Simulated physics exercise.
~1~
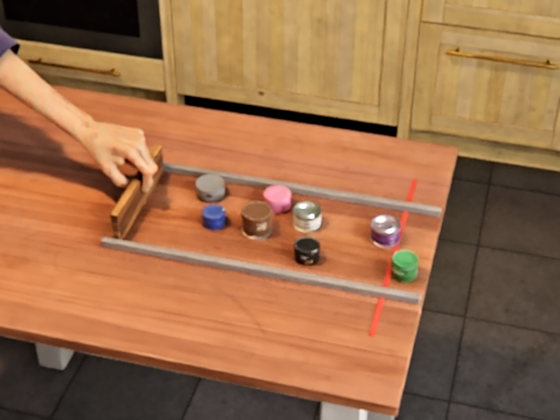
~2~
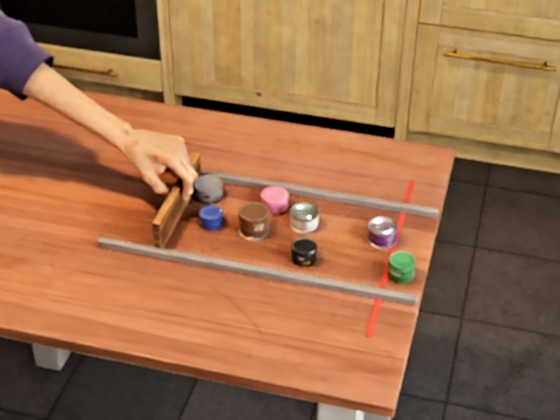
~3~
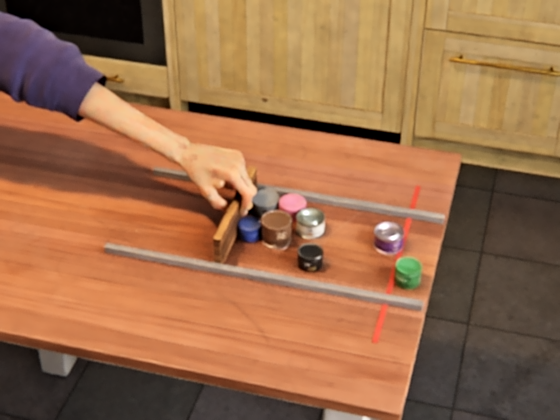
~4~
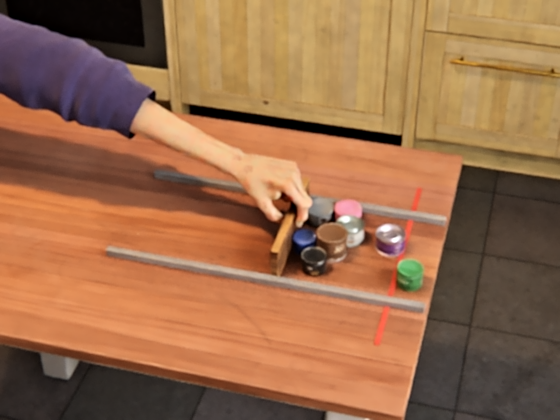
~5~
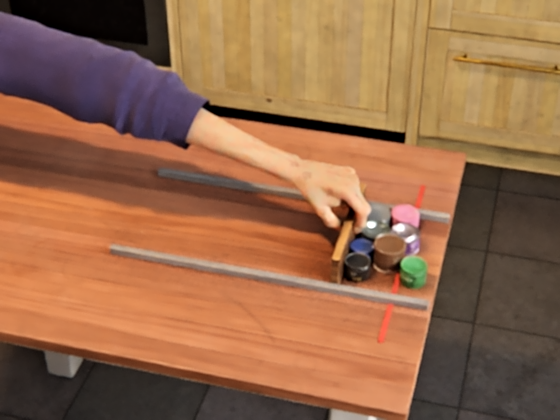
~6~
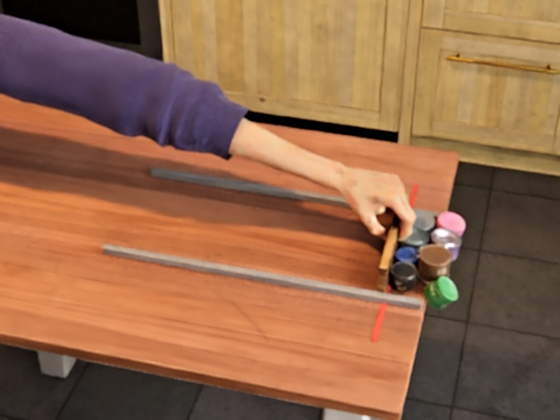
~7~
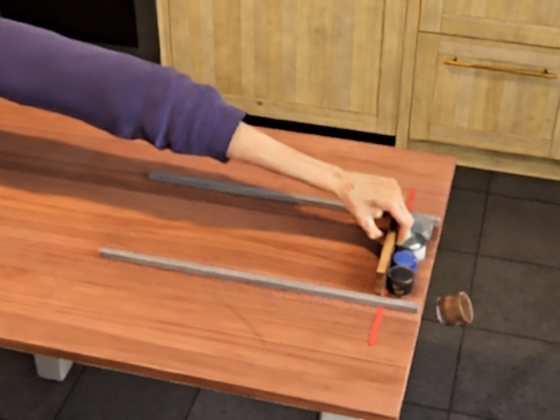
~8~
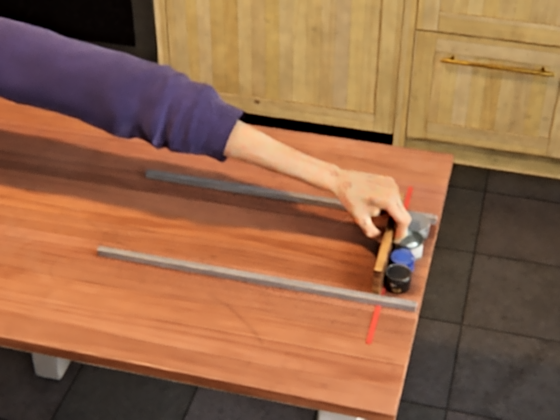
In a kitchen, a hand holds a wooden board upright on a table between two grey rails, with small colourful pots scattered ahead of it and a red line near the right edge. The hand slides the board right, gathering the grey, blue, brown and pink pots. Farther along, the black and silver ones join the cluster, which then presses against the purple and green pots. The group is pushed over the edge, and the brown pot drops toward the floor. The board stops near the red line, with the brown, pink, purple and green pots gone and a few others still at the edge.
